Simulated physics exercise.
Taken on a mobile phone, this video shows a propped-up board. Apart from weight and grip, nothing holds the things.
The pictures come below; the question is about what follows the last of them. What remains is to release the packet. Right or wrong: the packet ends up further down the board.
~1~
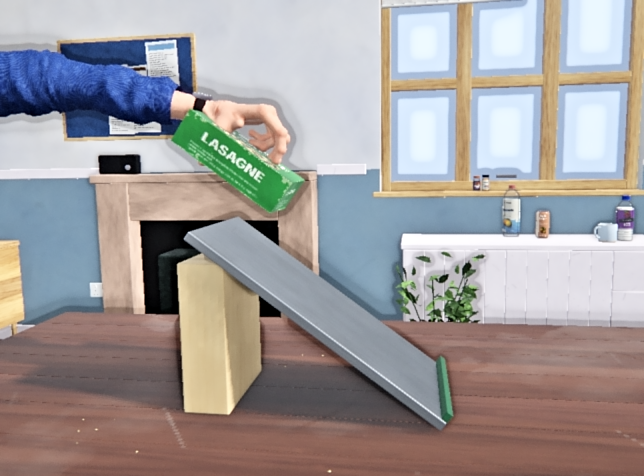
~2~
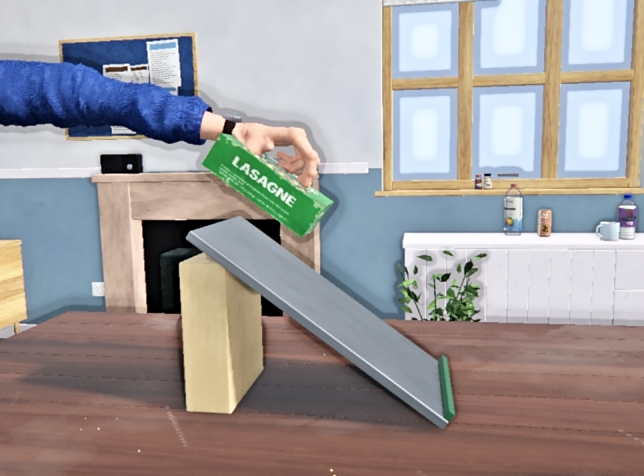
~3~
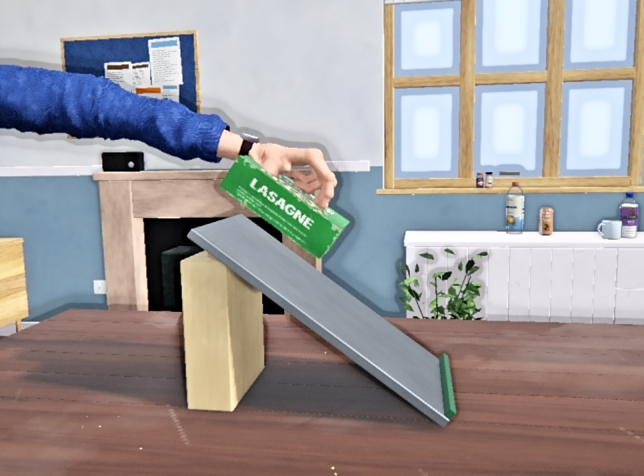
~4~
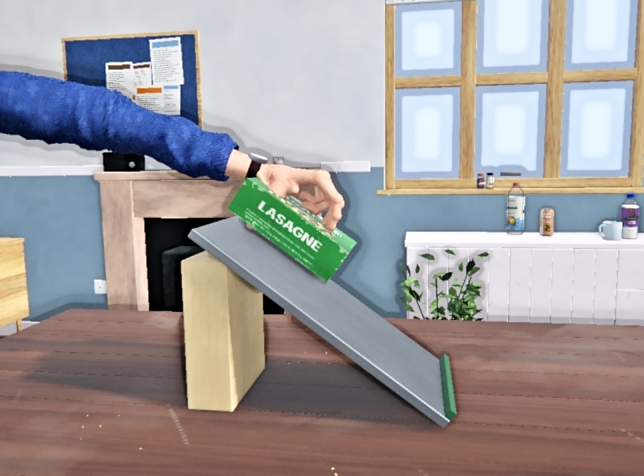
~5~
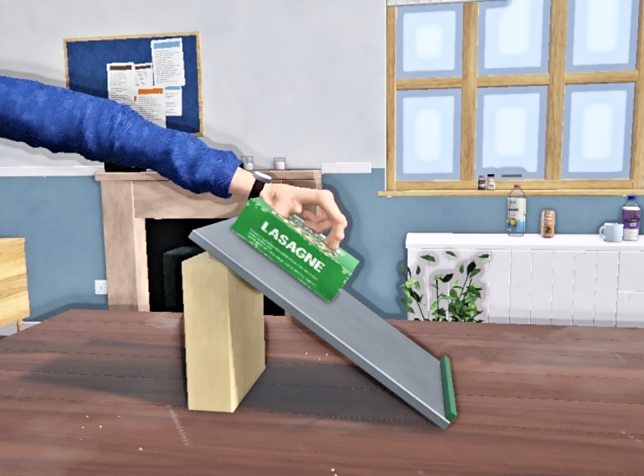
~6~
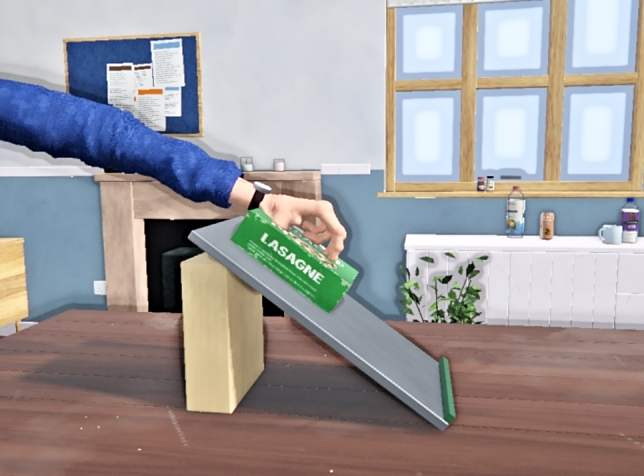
Right - it moves down the board.
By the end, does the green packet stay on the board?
Once it settles, it is resting on top.
Then, 0.30 s after the last picture, green packet slid a little near (331, 283).
Then, 0.40 s after the last picture, green packet slid about its own width near (374, 315).
Then, 0.50 s after the last picture, green packet slid about its own width near (399, 334).
At rest, moved from the start, green packet. Seen from the same camera at the end, green packet near (403, 337). The green packet slides or rolls down.
